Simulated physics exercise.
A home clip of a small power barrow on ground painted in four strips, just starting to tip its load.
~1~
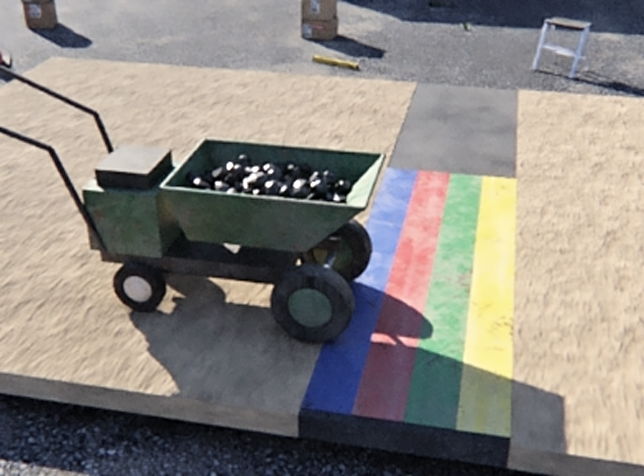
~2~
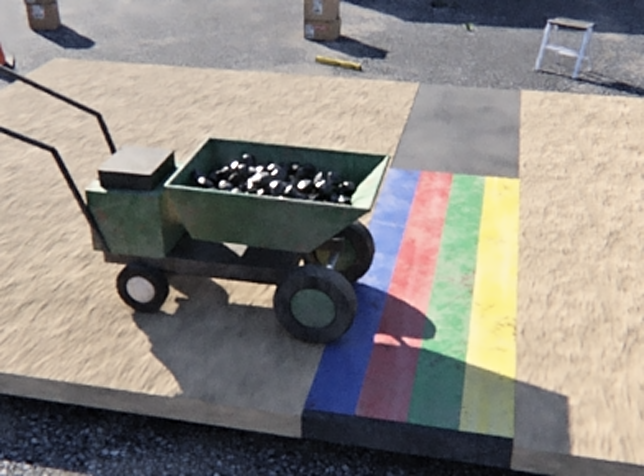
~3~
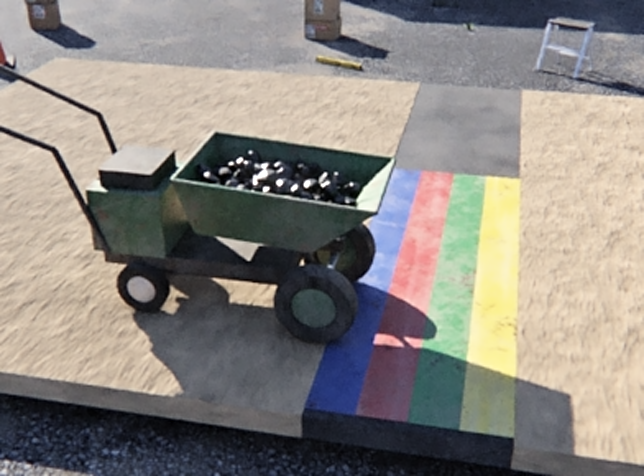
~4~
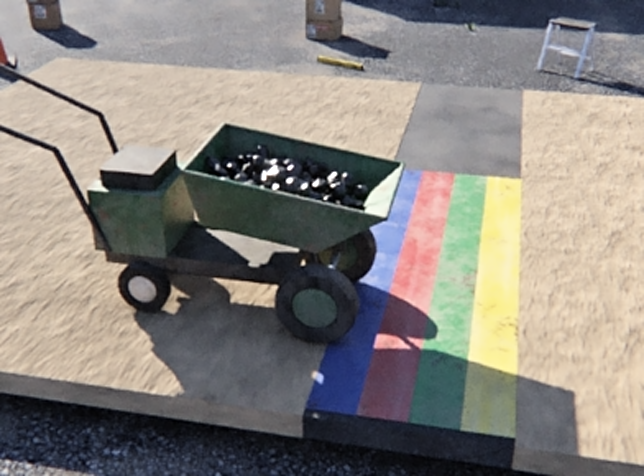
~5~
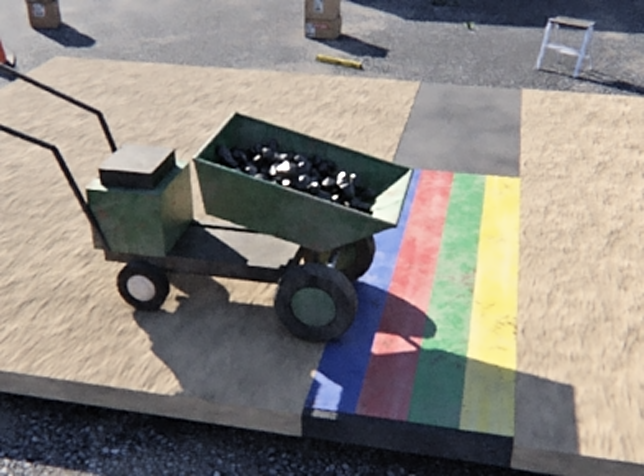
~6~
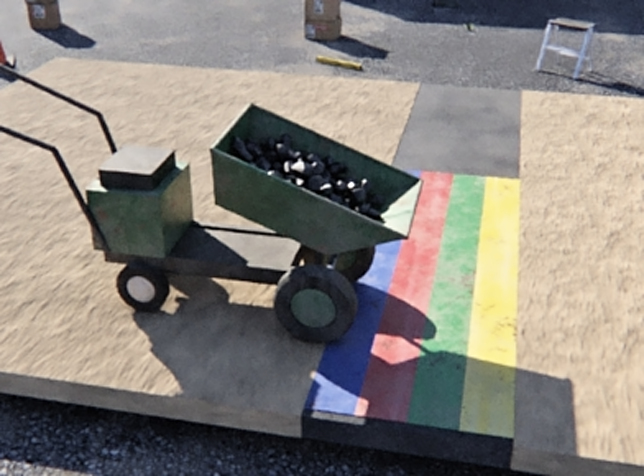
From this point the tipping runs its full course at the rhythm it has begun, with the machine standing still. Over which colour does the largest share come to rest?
The largest share rests over yellow.
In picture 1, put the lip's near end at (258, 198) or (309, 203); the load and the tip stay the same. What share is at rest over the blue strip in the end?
I'd put it at around 30 percent the first time and 0 percent the second.
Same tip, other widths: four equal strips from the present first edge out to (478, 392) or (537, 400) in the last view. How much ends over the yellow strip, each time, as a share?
First 30 in a hundred, then 30 in a hundred.
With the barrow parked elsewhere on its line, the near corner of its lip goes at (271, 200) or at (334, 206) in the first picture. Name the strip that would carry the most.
First attempt: The red strip. Second attempt: The strip in green.
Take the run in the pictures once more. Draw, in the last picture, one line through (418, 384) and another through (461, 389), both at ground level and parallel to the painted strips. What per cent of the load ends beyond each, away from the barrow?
That's 70 per cent for the first and 60 per cent for the second.
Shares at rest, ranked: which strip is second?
Second: That green strip.
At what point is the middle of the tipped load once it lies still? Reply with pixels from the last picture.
About pixel (494, 322).
Just after the last frame, skip tipped steeply; every one in the skip.
A moment on, skip tipped right over; the larger part in the skip; about a tenth over the green strip; about a tenth over the yellow strip; just a few falling; just a few off the paint.
Further on, skip tipped right over; roughly a quarter in the skip; roughly a quarter over the green strip; roughly a third over the yellow strip; roughly a quarter off the paint.
When it is over, skip tipped right over; roughly a quarter in the skip; not one over the blue strip; just a few over the red strip; roughly a quarter over the green strip; roughly a third over the yellow strip; roughly a quarter off the paint.
